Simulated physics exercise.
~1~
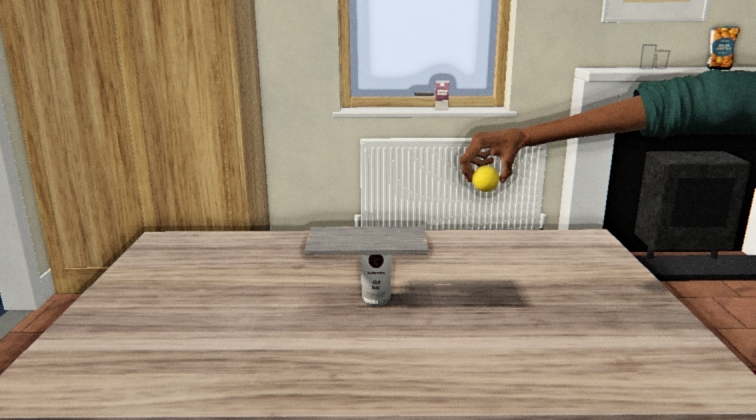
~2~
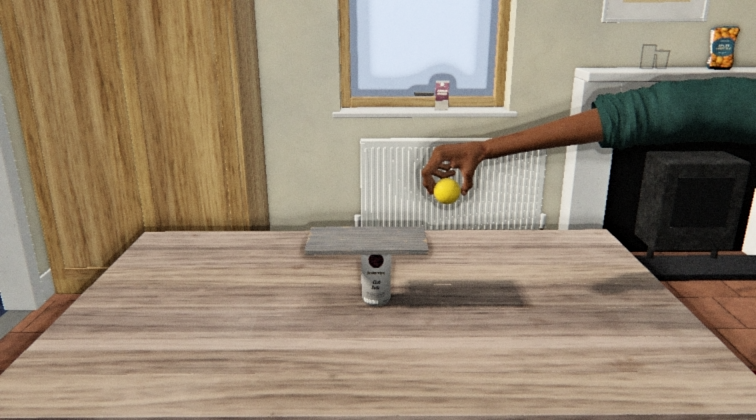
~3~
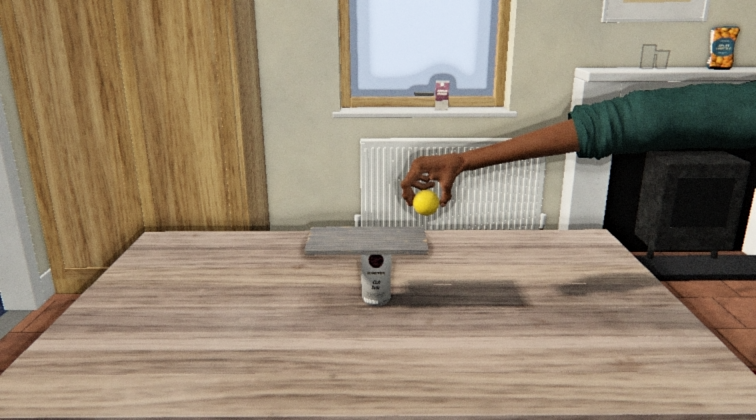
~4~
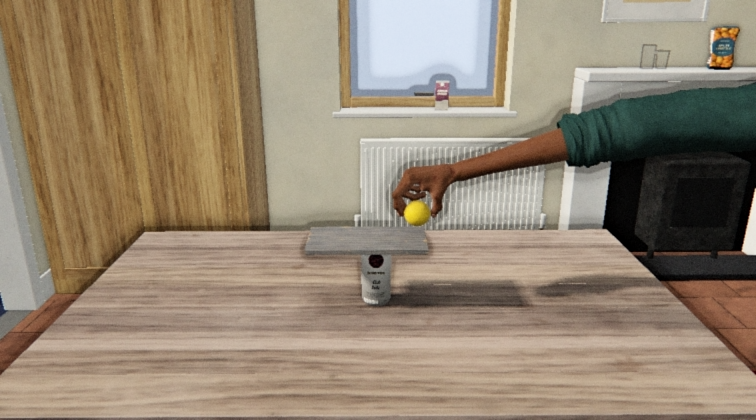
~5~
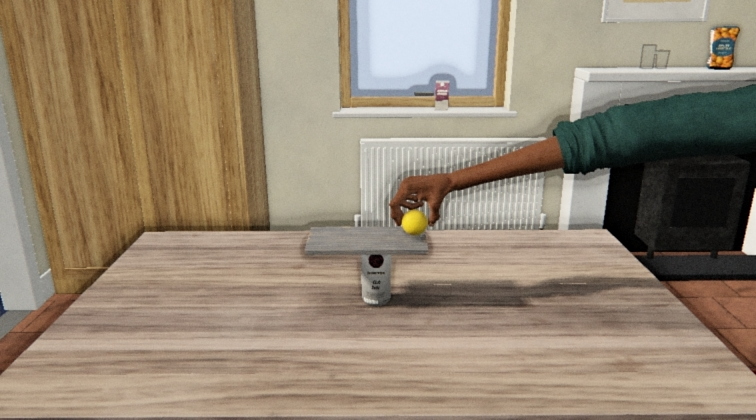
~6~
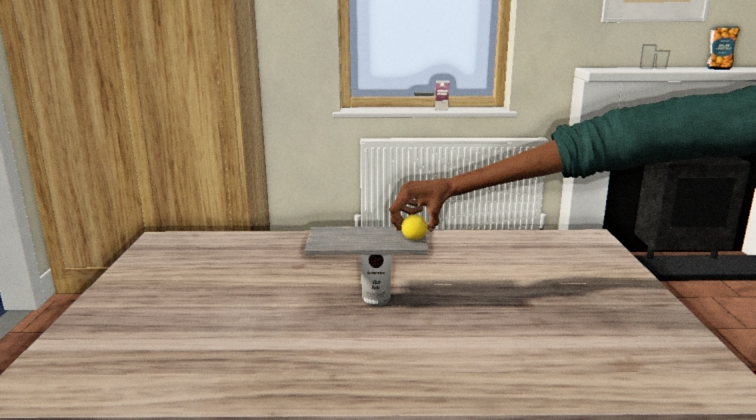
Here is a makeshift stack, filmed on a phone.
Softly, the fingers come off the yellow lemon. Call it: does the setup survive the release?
It survives.
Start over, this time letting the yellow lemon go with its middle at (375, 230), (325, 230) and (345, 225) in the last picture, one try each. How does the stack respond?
Try one - upright; try two - toppled; try three - toppled.
Then, 0.20 s past the last view, nothing moves.
Then, 0.50 s past the last view, yellow lemon resting near (414, 228).
Finally, all 3 still in place. Final places as the last picture's camera would see them, yellow lemon near (414, 228). The stack holds.
